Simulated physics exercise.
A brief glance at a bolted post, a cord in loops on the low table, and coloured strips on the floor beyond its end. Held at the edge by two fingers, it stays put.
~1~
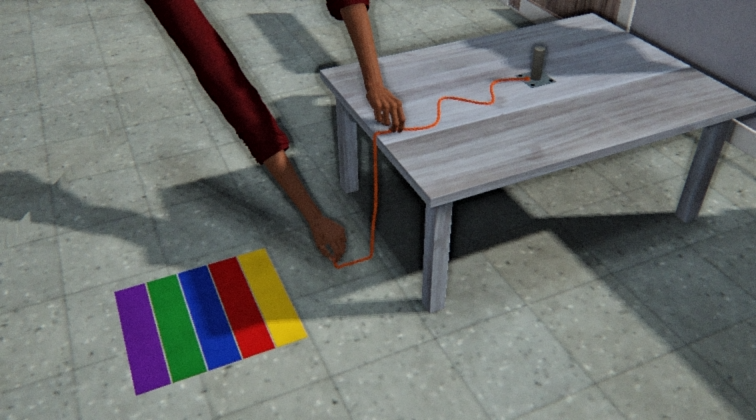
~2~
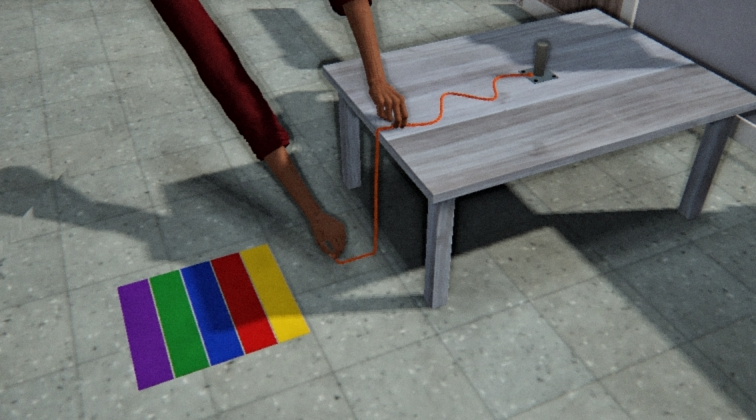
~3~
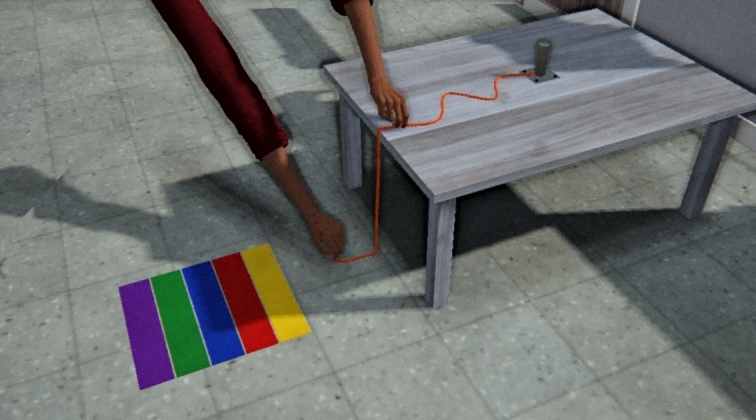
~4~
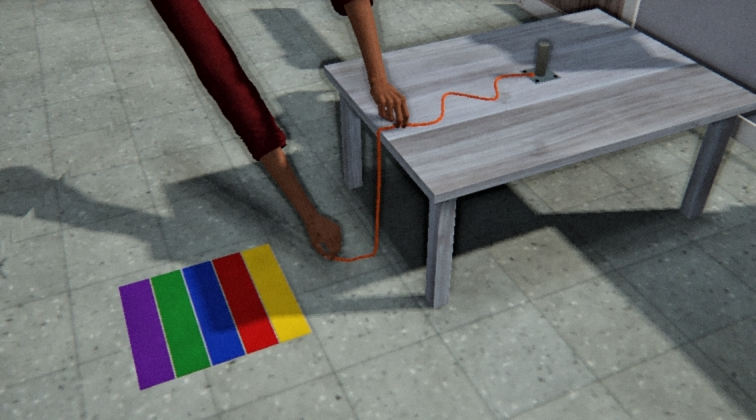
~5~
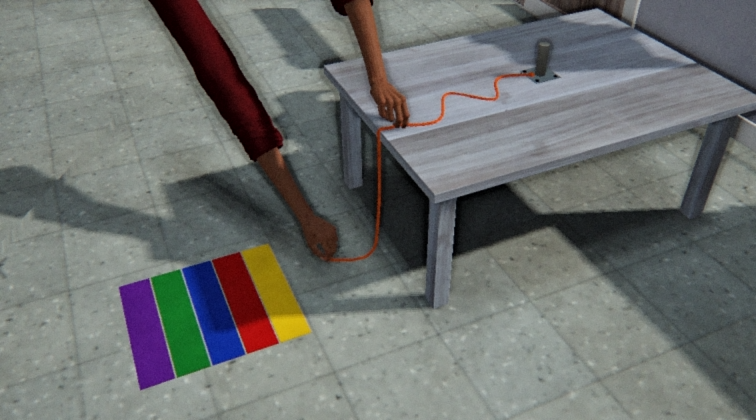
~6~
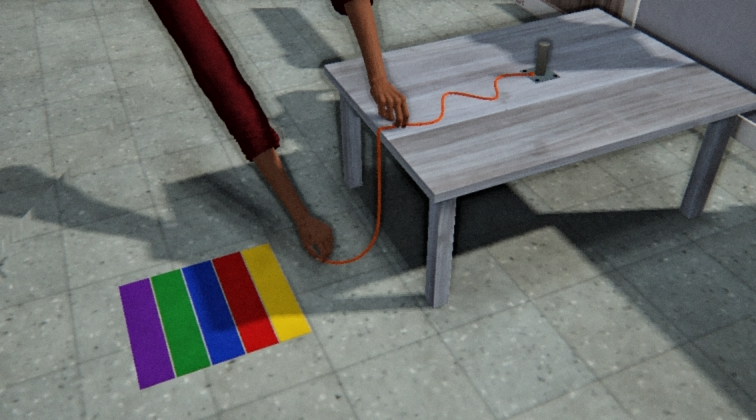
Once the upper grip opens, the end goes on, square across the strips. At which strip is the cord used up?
At the green one.
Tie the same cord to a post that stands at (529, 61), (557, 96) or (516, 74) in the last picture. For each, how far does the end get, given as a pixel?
First (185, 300), then (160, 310), then (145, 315).
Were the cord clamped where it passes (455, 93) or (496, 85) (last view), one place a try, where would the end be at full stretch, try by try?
Roughly (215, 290), then roughly (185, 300).
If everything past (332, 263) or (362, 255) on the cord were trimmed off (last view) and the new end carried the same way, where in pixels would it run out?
About (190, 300), then (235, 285).
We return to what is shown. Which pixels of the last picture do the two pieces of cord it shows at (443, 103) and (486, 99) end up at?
(408, 113) and (459, 98), roughly.
Early on, end near (241, 284); over red.
Midway, end near (200, 296); over blue.
At the end of the slack, end near (174, 304); over green. The green one.
